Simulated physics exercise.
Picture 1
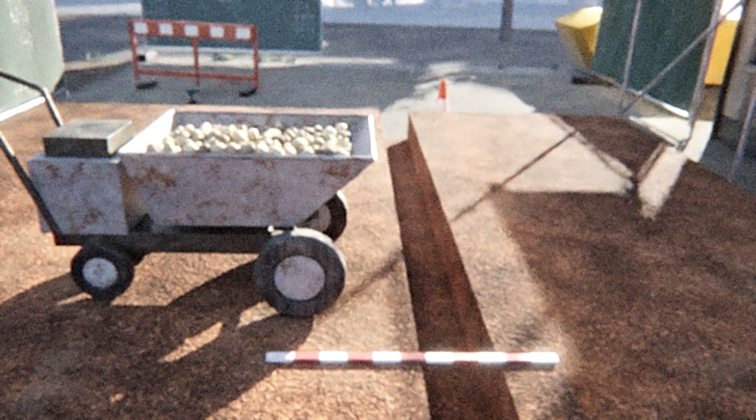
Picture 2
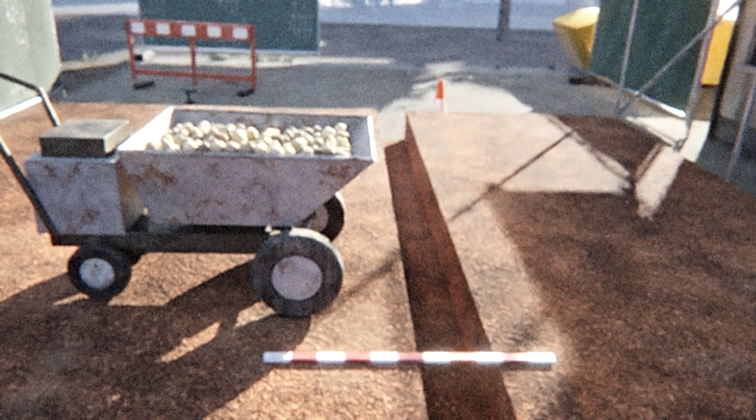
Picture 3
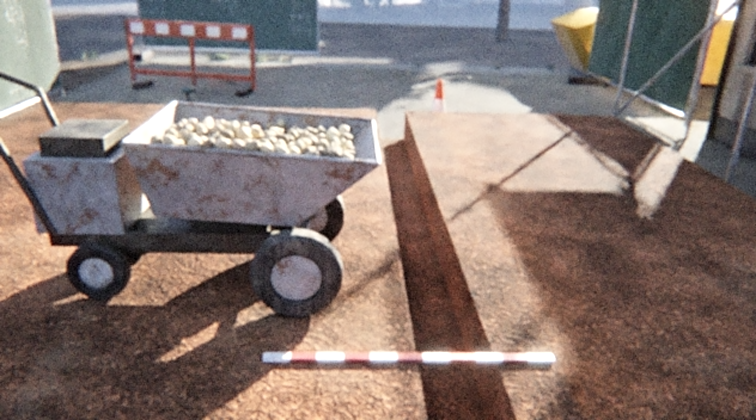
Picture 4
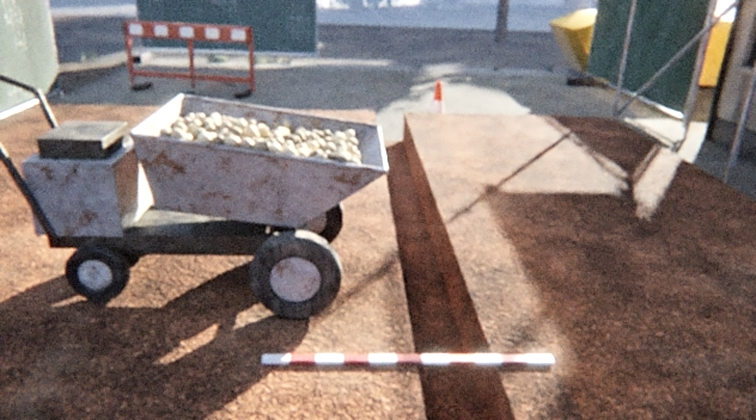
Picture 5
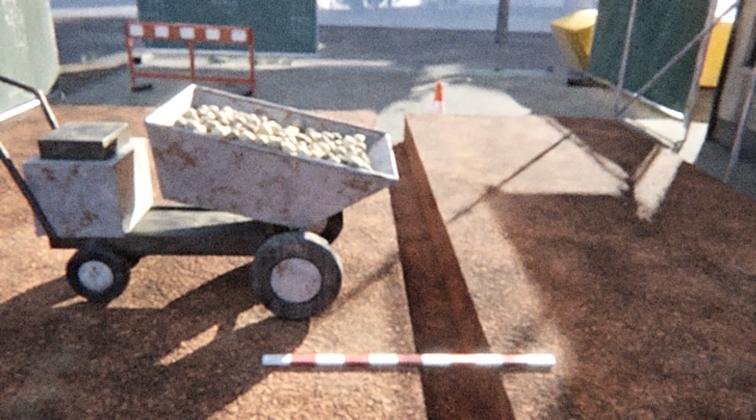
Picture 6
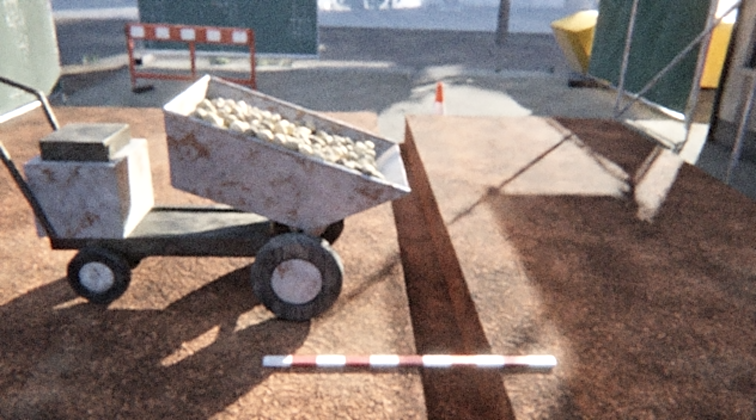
A grey, rust-marked motor barrow loaded with pale rounded cobbles stands at left on reddish-brown ground, seen from its side in sunlight. A dark straight-sided trench runs beside it at centre, with a red-and-white striped staff in front, and an orange-and-white barrier, small orange cone and green panels behind. The skip starts nearly level, then its rear rises and it tilts progressively rightward, while the wheels stay put.
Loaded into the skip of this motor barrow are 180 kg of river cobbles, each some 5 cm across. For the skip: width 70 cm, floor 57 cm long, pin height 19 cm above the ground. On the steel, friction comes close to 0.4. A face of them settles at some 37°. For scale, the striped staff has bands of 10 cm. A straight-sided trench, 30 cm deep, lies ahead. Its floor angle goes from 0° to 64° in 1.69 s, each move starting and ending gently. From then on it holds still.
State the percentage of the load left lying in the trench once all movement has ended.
The share left there is about 66 per cent.
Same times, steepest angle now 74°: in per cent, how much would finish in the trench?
About 70 per cent would end up in the trench.
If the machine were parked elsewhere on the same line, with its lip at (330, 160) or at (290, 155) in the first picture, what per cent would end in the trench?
It comes to about 95 and 60 in a hundred.
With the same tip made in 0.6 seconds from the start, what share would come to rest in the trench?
Roughly 50% would finish there.
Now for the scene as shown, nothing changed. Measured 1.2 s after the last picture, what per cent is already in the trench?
I'd say near 25 per cent at that time.
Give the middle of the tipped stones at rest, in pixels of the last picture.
Their middle is at about (452, 305).
Then, 0.7 s after the last picture the floor is at 54°, 99 % in the skip, 1 % in the trench; the foremost stones are at (450, 248).
Then, 1.2 s after the last picture the floor is at 64°, 55 % in the skip, 25 % in the trench, 19 % past the trench; the foremost stones are at (556, 287).
Then, 1.5 s after the last picture the floor is at 64°, 27 % in the skip, 40 % in the trench, 33 % past the trench; the foremost stones are at (631, 299).
Then, 3.5 s after the last picture the floor is at 64°, 0 % in the skip, 66 % in the trench, 34 % past the trench; the foremost stones are at (660, 299).
